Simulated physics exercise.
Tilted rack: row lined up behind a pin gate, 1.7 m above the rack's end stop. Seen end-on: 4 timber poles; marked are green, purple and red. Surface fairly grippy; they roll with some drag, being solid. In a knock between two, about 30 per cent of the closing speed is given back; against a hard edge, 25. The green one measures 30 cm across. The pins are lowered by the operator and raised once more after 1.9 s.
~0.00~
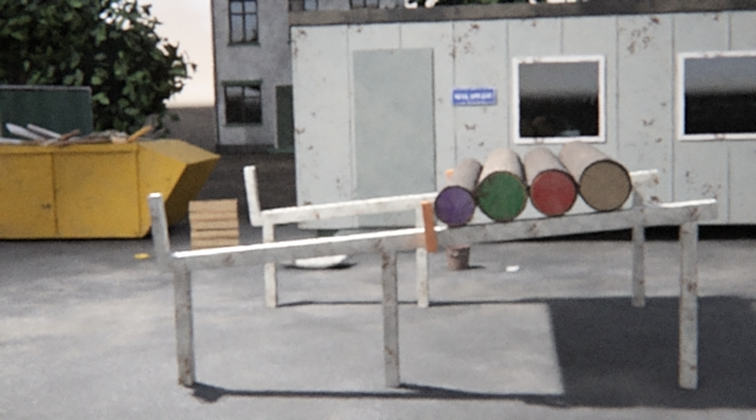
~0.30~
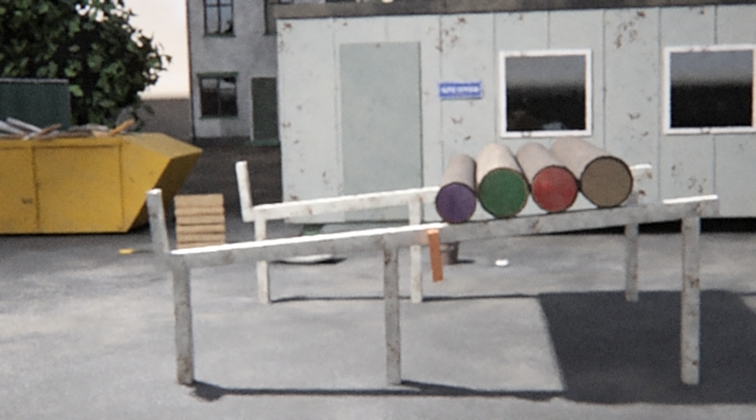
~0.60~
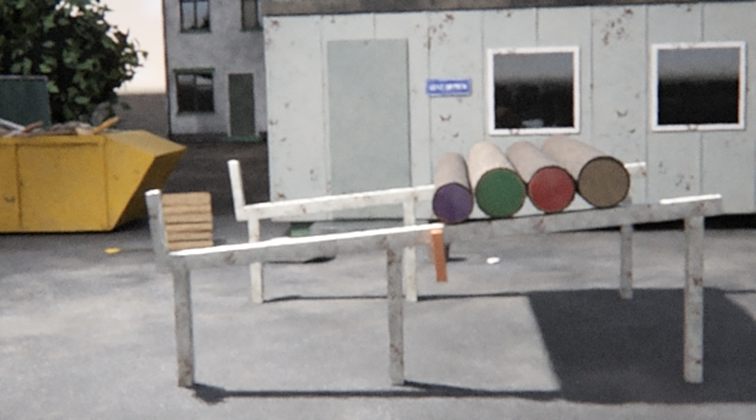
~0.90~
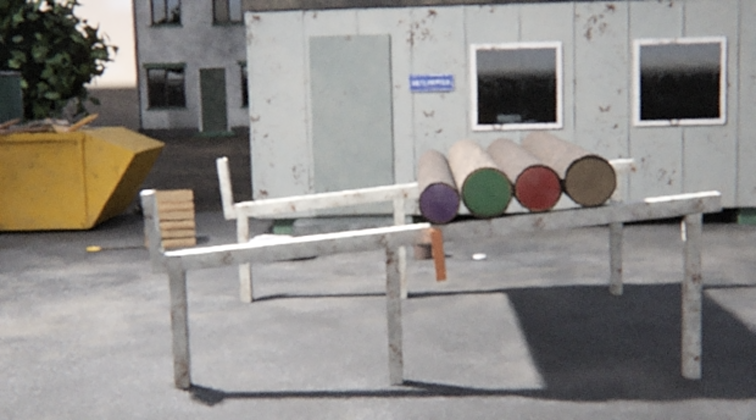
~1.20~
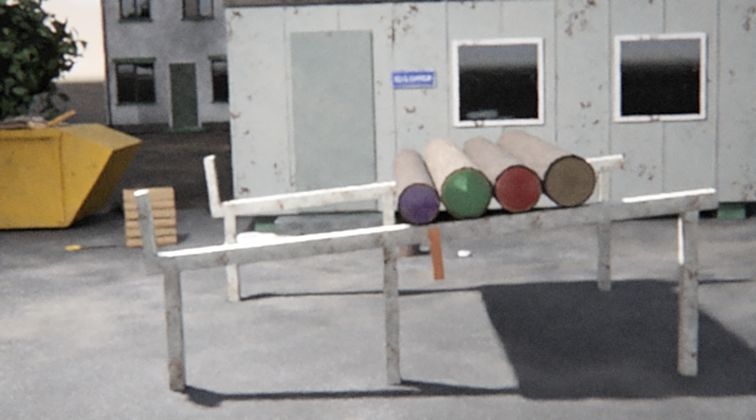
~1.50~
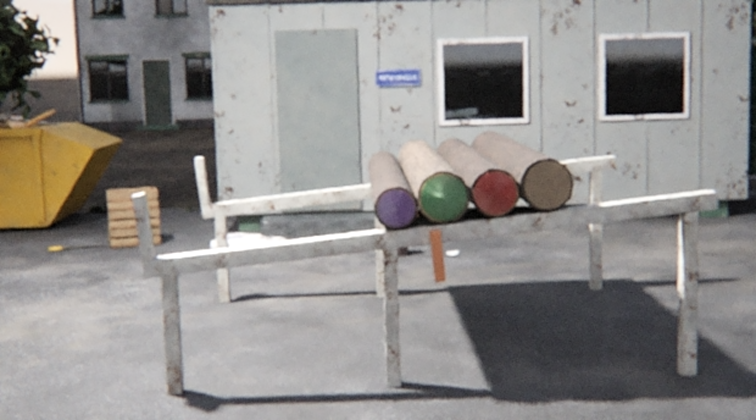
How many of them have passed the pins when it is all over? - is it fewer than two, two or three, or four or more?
It comes to two or three of them.
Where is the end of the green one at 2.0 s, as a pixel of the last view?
Its near end sits close to (392, 204).
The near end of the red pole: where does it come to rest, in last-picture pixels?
(271, 221), roughly.
Then, 2.0 s in, green is on the rails, 20 cm below the pins, rolling left; purple is on the rails, 50 cm below the pins, rolling left; red is on the rails, 10 cm above the pins, rolling left; 2 of 4 have passed.
Then, 2.5 s in, green is on the rails, 60 cm below the pins, rolling left; purple is on the rails, 90 cm below the pins, rolling left; red is on the rails, 5 cm below the pins, rolling left; 3 of 4 have passed.
In the end (3.7 s), green is on the rails, 120 cm below the pins; purple is on the rails, 145 cm below the pins; red is on the rails, 90 cm below the pins; 3 of 4 have passed.
